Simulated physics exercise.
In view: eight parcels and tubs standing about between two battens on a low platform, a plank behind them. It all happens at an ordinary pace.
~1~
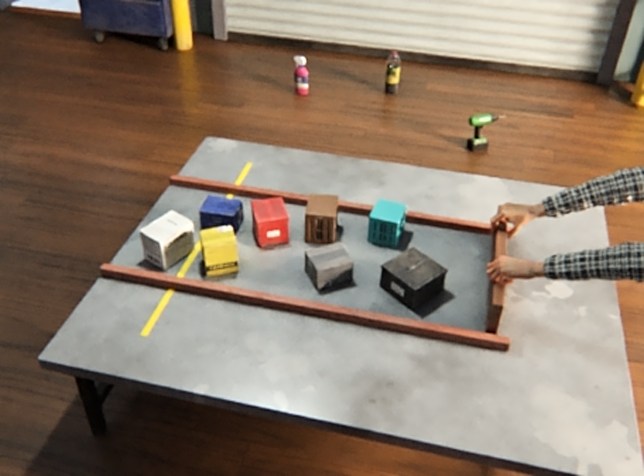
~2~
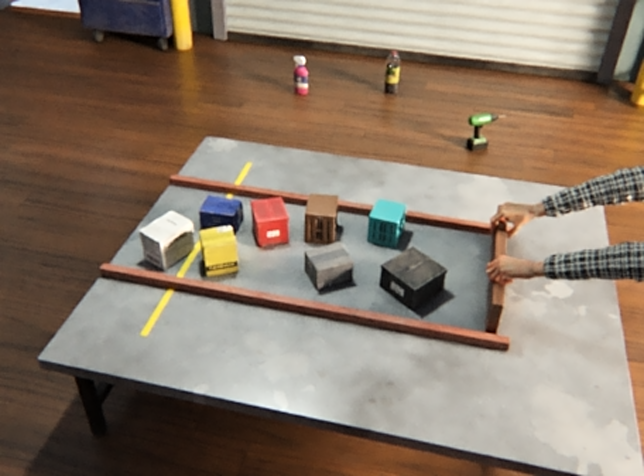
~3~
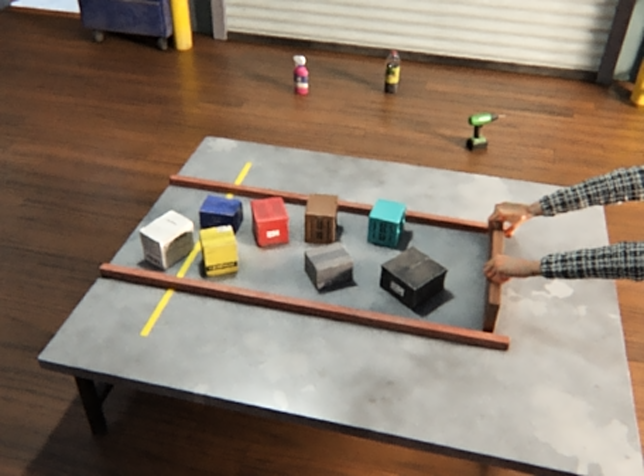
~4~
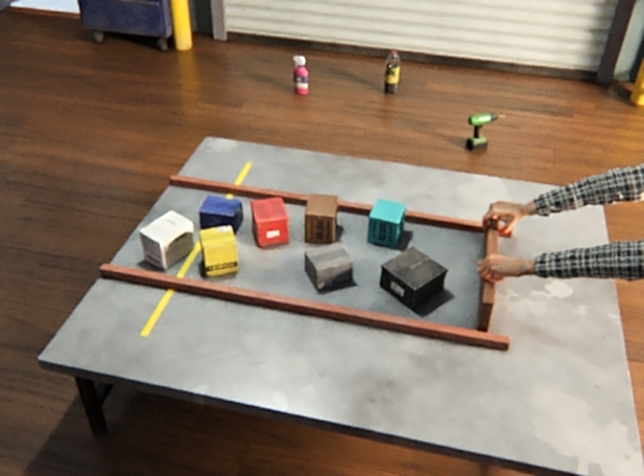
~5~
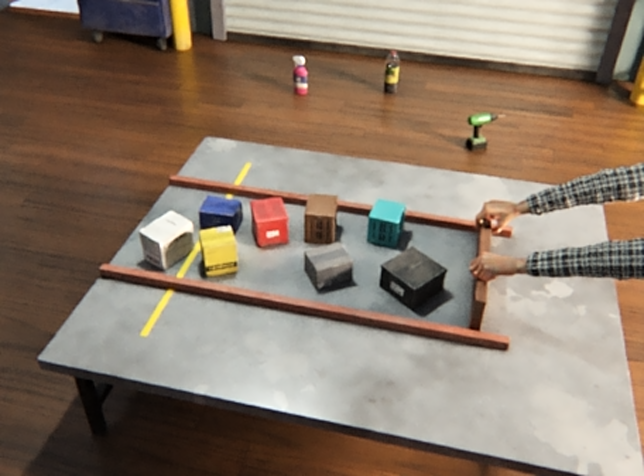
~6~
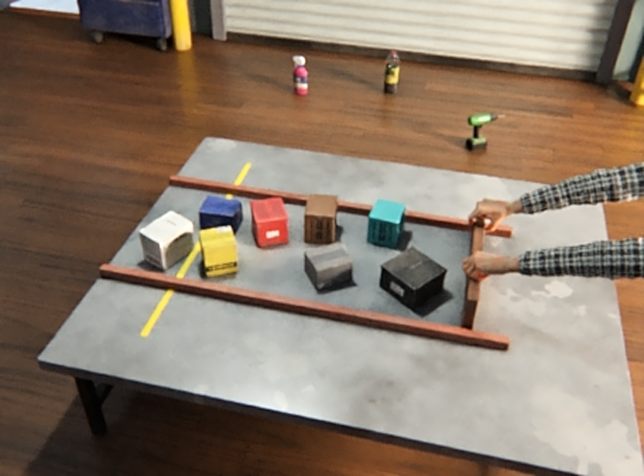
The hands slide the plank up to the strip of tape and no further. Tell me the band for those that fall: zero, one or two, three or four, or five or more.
In the end the number that fall off is three or four.
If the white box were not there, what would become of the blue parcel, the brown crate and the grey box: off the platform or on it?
The blue parcel falls, the brown crate does not fall, the grey box stays on.
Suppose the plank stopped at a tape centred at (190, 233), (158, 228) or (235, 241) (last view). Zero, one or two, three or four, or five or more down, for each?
One after another: 5 or more; 5 or more; just one or two.
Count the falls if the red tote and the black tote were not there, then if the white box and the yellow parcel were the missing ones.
It would be 1 and 1.
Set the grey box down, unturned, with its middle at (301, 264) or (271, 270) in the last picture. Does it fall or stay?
Place by place, it is kept; stays on.
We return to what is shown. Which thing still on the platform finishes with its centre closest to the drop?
It is the grey box.
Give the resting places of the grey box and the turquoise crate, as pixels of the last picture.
About (138, 233), and the other about (207, 196).
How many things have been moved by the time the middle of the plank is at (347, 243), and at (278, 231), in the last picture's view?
By then 4, and 8.
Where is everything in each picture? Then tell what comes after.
In the first picture, white box (168, 240); blue parcel (222, 215); yellow parcel (219, 251); plank (497, 267); tape (205, 235).
In the second picture, blue parcel (222, 215); grey box (328, 266).
In the third picture, yellow parcel (219, 251); brown crate (321, 219).
In the fourth picture, white box (168, 240); turquoise crate (387, 223).
In the fifth picture, blue parcel (221, 215); plank (481, 264).
In the sixth picture, white box (168, 241); blue parcel (221, 215); yellow parcel (219, 251); plank (474, 263); tape (205, 235).
Soon after, none off yet; white box at rest near (168, 241); blue parcel at rest near (221, 215); yellow parcel at rest near (219, 251).
Then, none off yet; white box at rest near (168, 241); blue parcel moved a little near (216, 214); yellow parcel moved a little near (212, 252).
Further on, none off yet; white box moved about its own width near (125, 230); blue parcel moved well along near (158, 207); yellow parcel moved well along near (145, 246).
At rest, the number that fall off is three or four; fallen, red tote, yellow parcel, blue parcel and white box.
